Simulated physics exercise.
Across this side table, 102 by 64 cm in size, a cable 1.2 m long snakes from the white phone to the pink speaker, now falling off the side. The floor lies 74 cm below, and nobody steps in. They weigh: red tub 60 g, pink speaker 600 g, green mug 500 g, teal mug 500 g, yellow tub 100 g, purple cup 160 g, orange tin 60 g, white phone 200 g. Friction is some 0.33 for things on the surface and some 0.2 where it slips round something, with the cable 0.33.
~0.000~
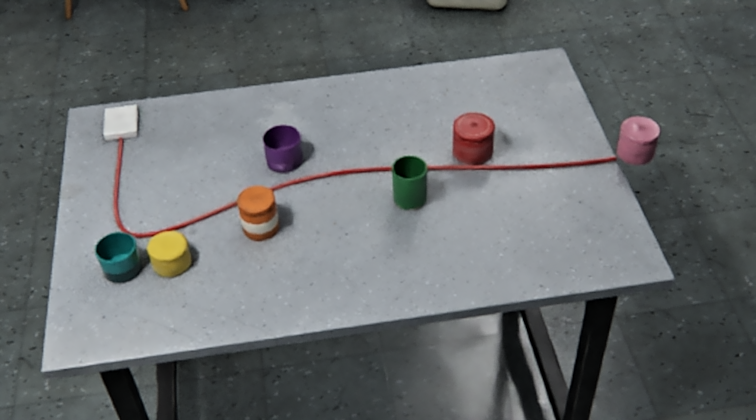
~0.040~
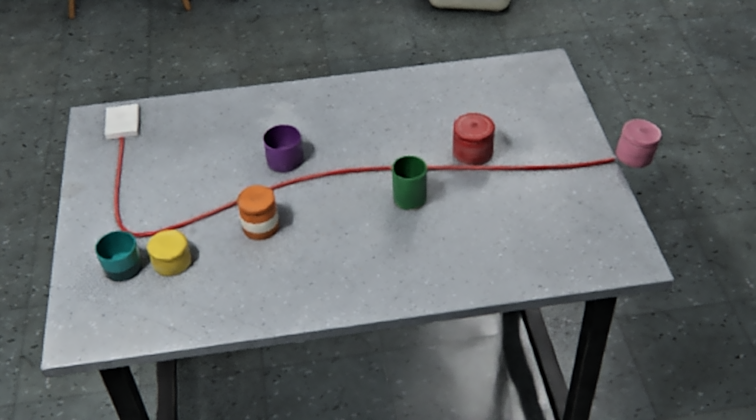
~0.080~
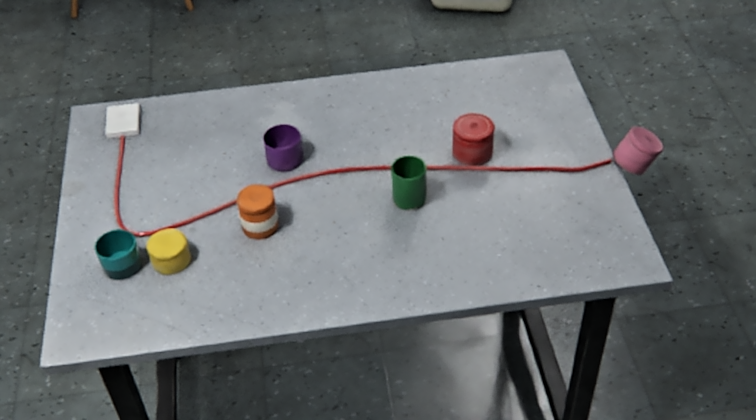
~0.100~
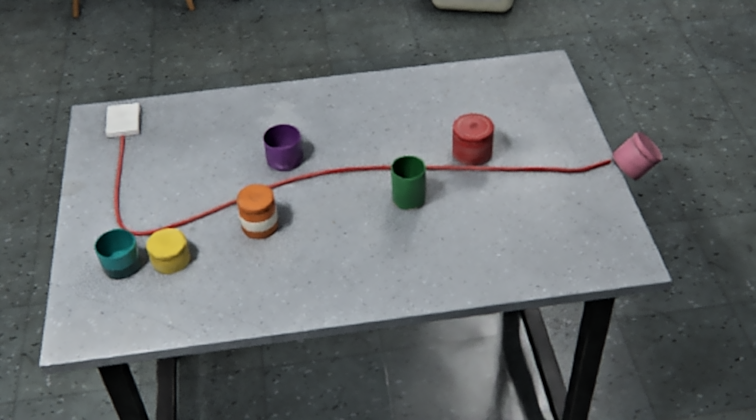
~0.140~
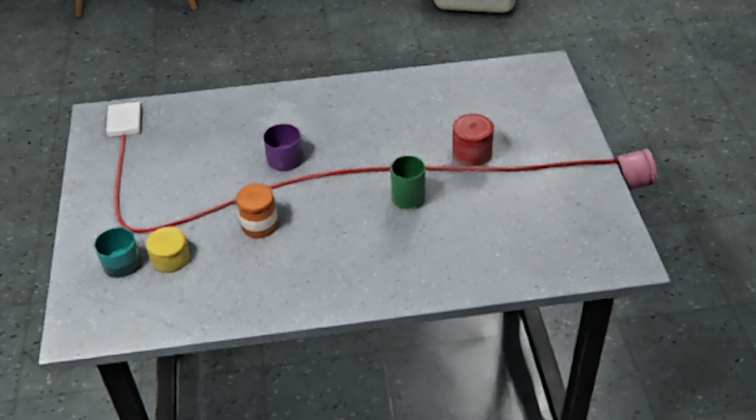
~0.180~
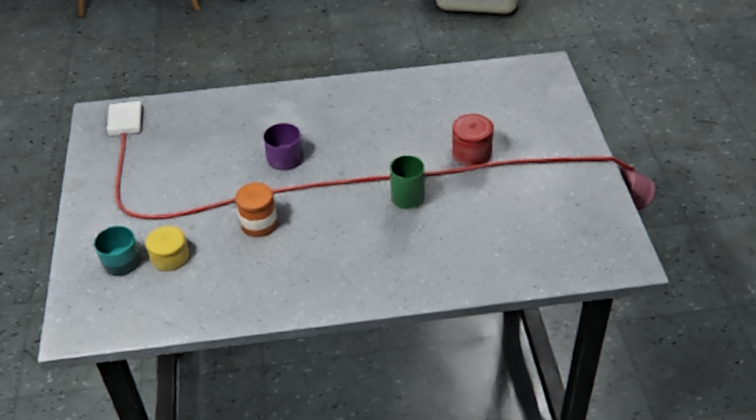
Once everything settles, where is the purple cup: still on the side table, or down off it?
Pretty sure it keeps its perch.
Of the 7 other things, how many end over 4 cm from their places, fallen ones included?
So we're at 3.
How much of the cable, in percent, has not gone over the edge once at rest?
I'd estimate close to 30 per cent of the cable's length.
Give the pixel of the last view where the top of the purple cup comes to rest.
Last view, top position: About (327, 81).
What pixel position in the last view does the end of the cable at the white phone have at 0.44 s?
Pixel estimate: (251, 148).
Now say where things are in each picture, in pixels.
The first picture shows shows, purple cup (281, 137); cable runs through (556, 165) (433, 168) (179, 226) (116, 185).
The second picture shows shows, pink speaker (641, 131); cable runs through (555, 167) (117, 184).
The third picture shows shows, pink speaker (638, 151); cable runs through (553, 169) (117, 183).
The fourth picture shows shows, pink speaker (637, 156); cable runs through (552, 169) (117, 182).
The fifth picture shows shows, pink speaker (635, 170); cable runs through (556, 165) (304, 178) (118, 181).
The sixth picture shows shows, purple cup (282, 135); cable runs through (578, 159) (328, 183) (198, 210) (118, 180).
After 0.4 s, the cable's tail end at (251, 148); purple cup 10 cm off its start, white phone 23 cm off its start, pink speaker over the edge.
After 0.7 s, the cable's tail end at (421, 186); purple cup 18 cm off its start, white phone 58 cm off its start, pink speaker over the edge.
After 0.9 s, the cable's tail end at (443, 181); purple cup 18 cm off its start at (327, 81), white phone 65 cm off its start at (449, 160), pink speaker over the edge.
After 1.2 s, the cable's tail end at (443, 181); purple cup 18 cm off its start, white phone 65 cm off its start, pink speaker over the edge.
After 2.4 s, the cable's tail end at (443, 181); purple cup 18 cm off its start at (327, 81), white phone 65 cm off its start at (449, 160), pink speaker over the edge, red tub 5 cm off its start at (478, 111).
